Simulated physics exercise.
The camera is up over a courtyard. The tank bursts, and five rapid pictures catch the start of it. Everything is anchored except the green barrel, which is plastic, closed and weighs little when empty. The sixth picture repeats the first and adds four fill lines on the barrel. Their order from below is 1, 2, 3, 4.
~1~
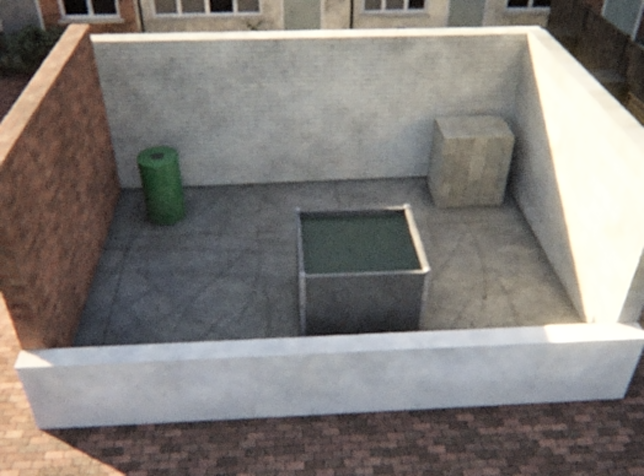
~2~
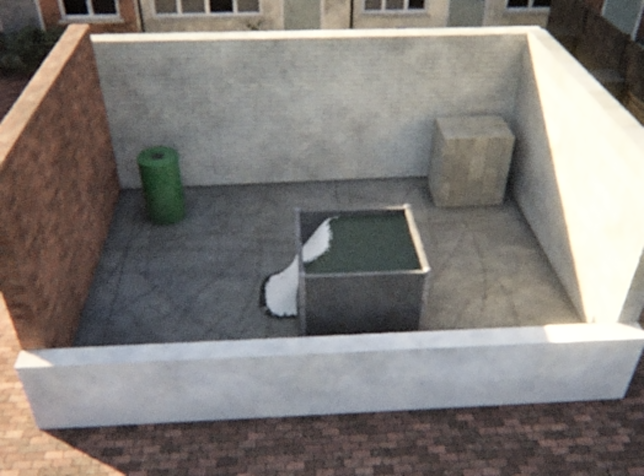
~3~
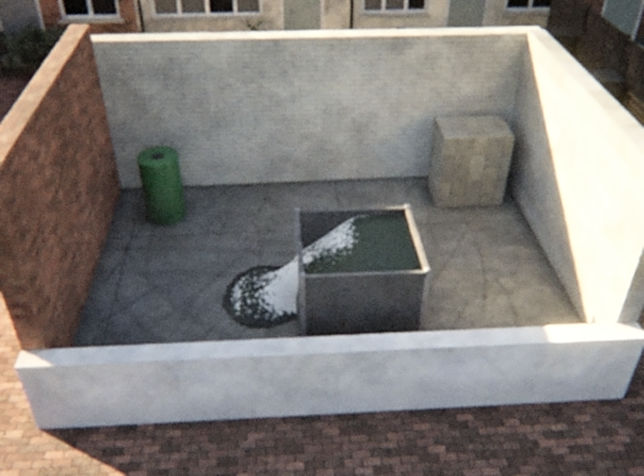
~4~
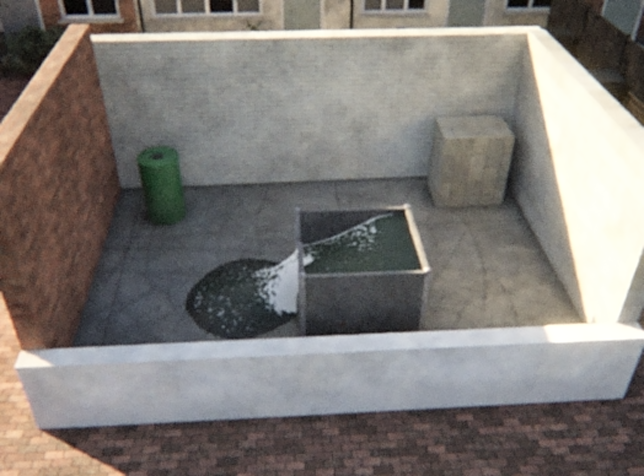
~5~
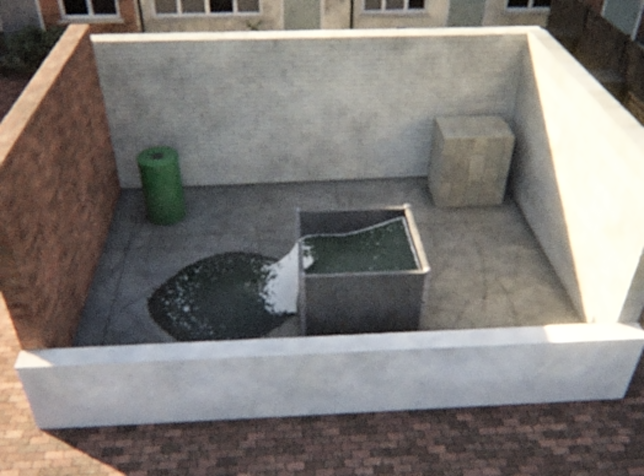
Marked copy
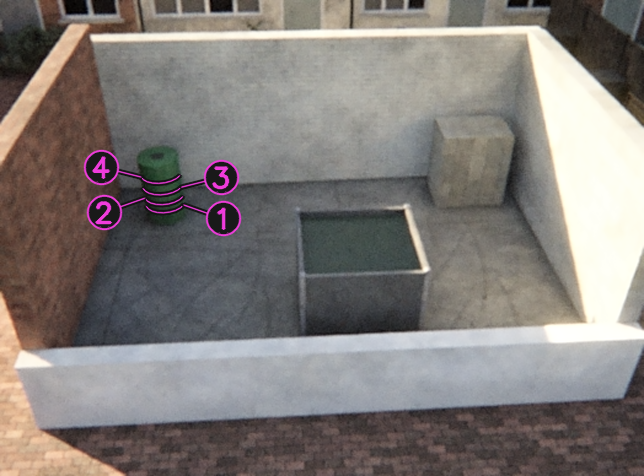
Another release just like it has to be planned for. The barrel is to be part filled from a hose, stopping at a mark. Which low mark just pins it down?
Line 1 just does it.
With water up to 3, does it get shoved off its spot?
No, that is safe.
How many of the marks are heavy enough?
All of the four.
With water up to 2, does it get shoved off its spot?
No, that is safe.
On the marked copy, 1 at (163, 212); 2 at (162, 204); 3 at (160, 194); 4 at (158, 183); from the bottom up 1, 2, 3, 4.
If 1 is chosen, it does not move.
If 2 is chosen, it does not move.
If 3 is chosen, it does not move.
If 4 is chosen, it does not move.
